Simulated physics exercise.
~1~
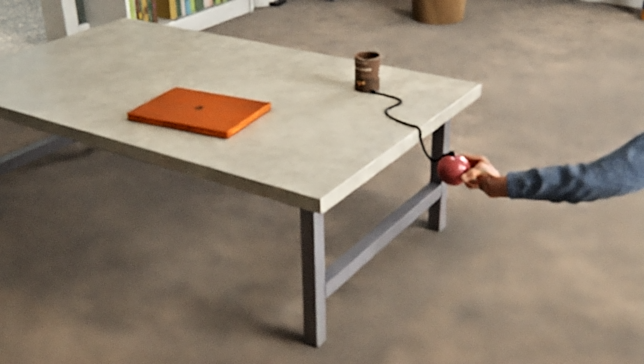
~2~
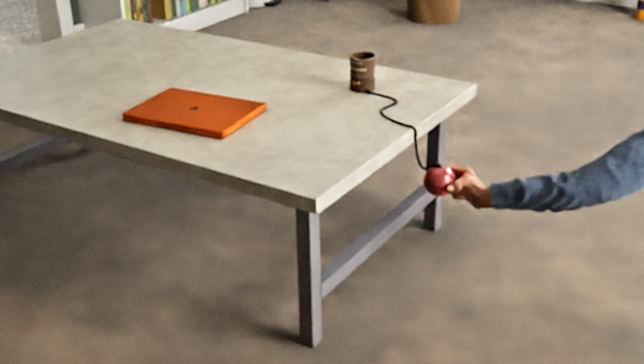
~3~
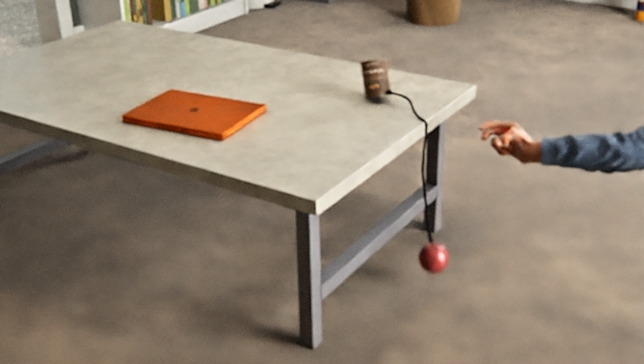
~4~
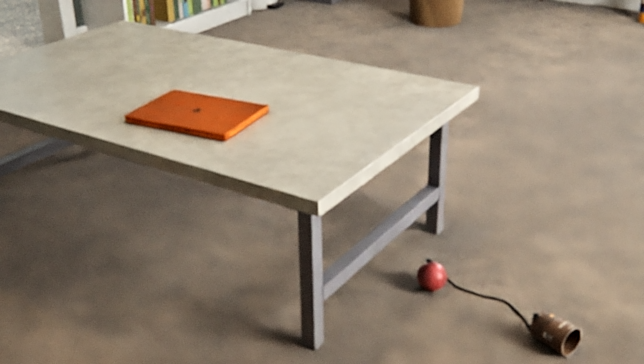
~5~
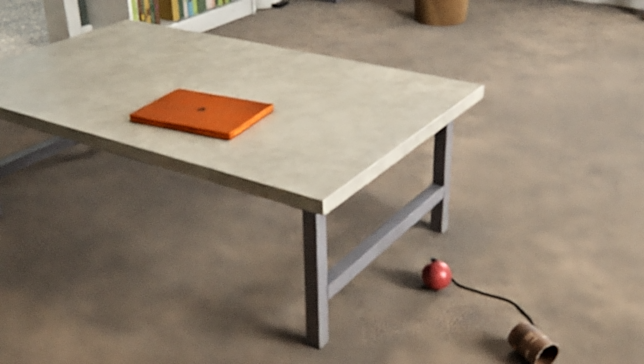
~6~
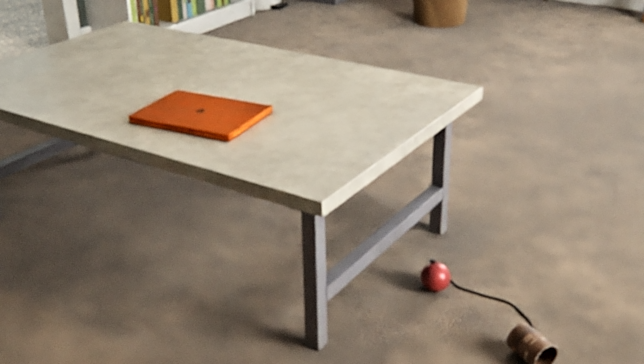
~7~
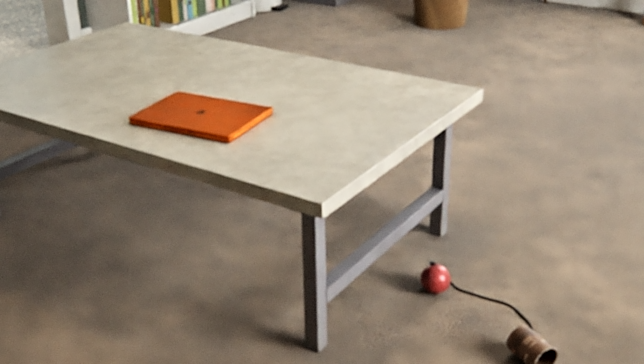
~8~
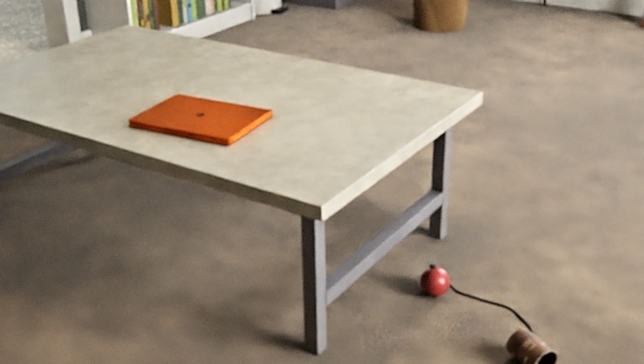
In the video, a hand holds a red apple beside a desk with an orange laptop, a dark cord linking it to a brown cup. The hand lets go, the apple drops, and the cup is dragged off, ending on its side on the floor near the apple while the laptop stays put.
